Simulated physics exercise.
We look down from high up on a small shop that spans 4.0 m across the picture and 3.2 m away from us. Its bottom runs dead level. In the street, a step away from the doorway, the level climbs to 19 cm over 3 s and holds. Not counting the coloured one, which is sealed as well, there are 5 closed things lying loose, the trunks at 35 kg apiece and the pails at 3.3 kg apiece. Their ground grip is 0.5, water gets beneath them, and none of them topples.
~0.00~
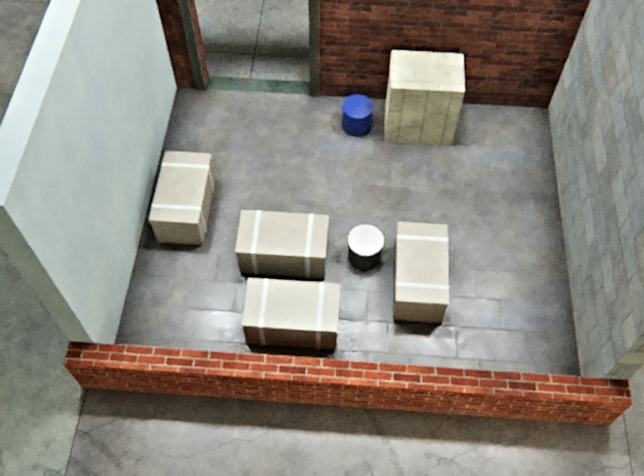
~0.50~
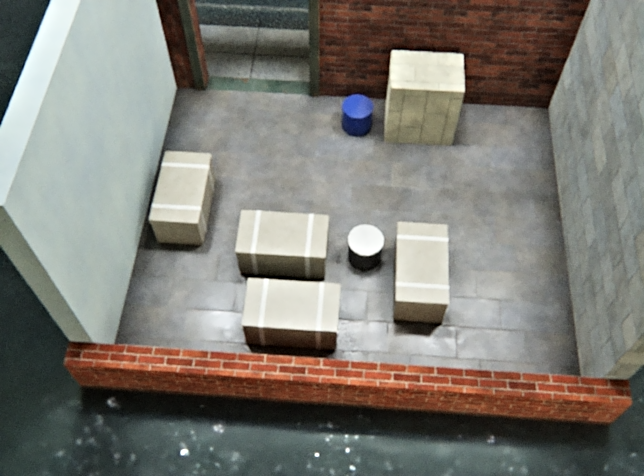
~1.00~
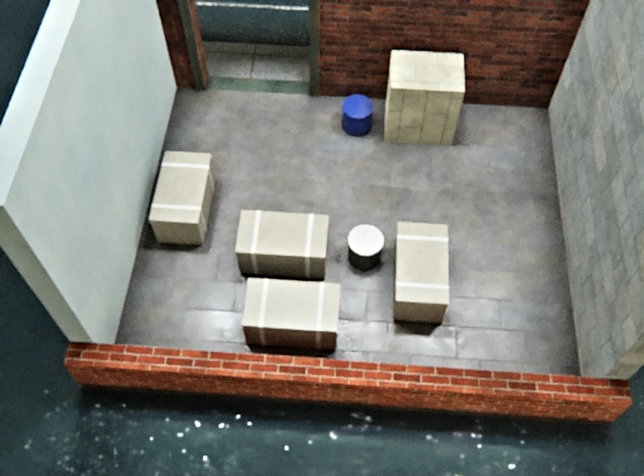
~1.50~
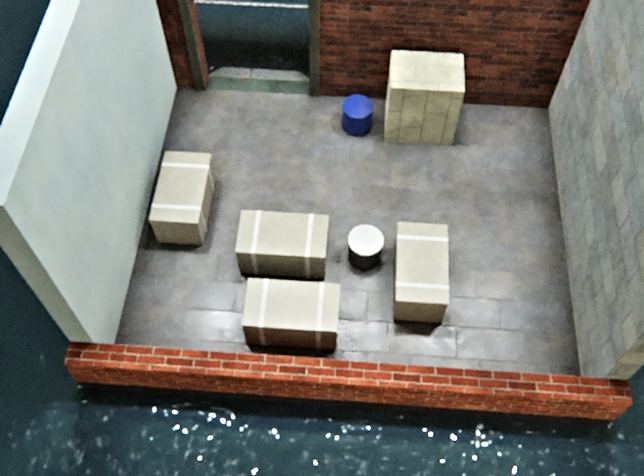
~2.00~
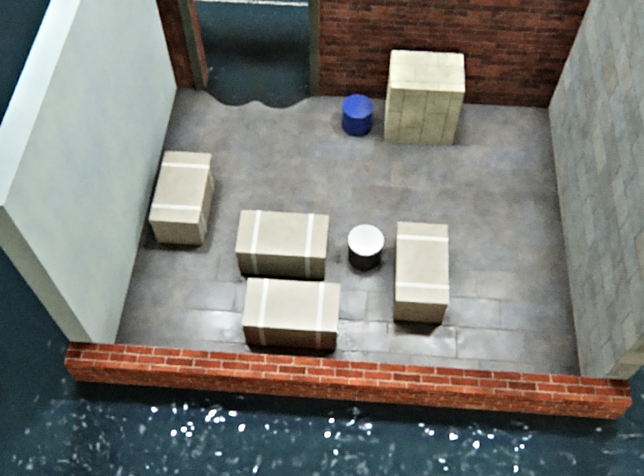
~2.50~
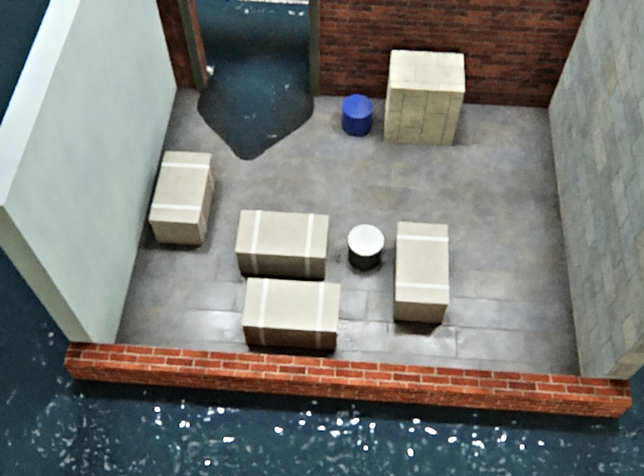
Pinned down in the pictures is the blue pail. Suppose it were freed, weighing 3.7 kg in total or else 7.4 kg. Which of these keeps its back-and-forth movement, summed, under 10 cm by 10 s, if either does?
3.7 kg already does.
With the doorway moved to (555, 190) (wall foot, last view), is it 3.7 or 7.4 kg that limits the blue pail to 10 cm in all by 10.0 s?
Under that change no listed mass suffices.
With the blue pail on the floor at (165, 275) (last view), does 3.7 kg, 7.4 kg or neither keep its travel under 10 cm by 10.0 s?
Note: None OK.
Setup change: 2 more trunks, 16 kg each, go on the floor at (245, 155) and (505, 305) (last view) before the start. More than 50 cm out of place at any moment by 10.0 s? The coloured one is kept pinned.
Above the mark, then below the mark.
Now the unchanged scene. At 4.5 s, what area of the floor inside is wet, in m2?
That flooded area is roughly 5.5 m2.
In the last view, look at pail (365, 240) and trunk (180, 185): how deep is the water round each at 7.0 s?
About 2 and 10 cm.
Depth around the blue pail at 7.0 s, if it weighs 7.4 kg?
Depth: Approx. 1 cm.
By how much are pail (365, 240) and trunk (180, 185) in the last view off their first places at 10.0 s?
In that order: 100 cm, 120 cm.
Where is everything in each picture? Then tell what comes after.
In the first picture, the blue pail at (358, 106), on the bottom; 0.0 m2 under water; 0 of 6 have shifted.
In the second picture, the blue pail at (358, 106) rests on the ground; water covers 0.0 m2; 0 of 6 have shifted.
In the third picture, the blue pail at (358, 106), on the bottom; 0.0 m2 under water; 0 of 6 have shifted.
In the fourth picture, the blue pail at (358, 106) rests on the ground; water covers 0.0 m2; 0 of 6 have shifted.
In the fifth picture, the blue pail at (358, 106), on the bottom; water covers 0.1 m2; 0 of 6 have shifted.
In the sixth picture, the blue pail at (358, 106) rests on the ground; 0.7 m2 under water; 0 of 6 have shifted.
After 3.5 s the blue pail would be 0 cm from its start with 3.7 kg and 0 cm from its start with 7.4 kg; 0 cm of water round it then.
After 4.5 s the blue pail would be 0 cm from its start with 3.7 kg and 0 cm from its start with 7.4 kg; 1 cm of water round it then.
After 7.0 s the blue pail would be 0 cm from its start with 3.7 kg and 0 cm from its start with 7.4 kg; 1 cm of water round it then.
After 10.0 s the blue pail would be 0 cm from its start with 3.7 kg and 0 cm from its start with 7.4 kg; 2 cm of water round it then.
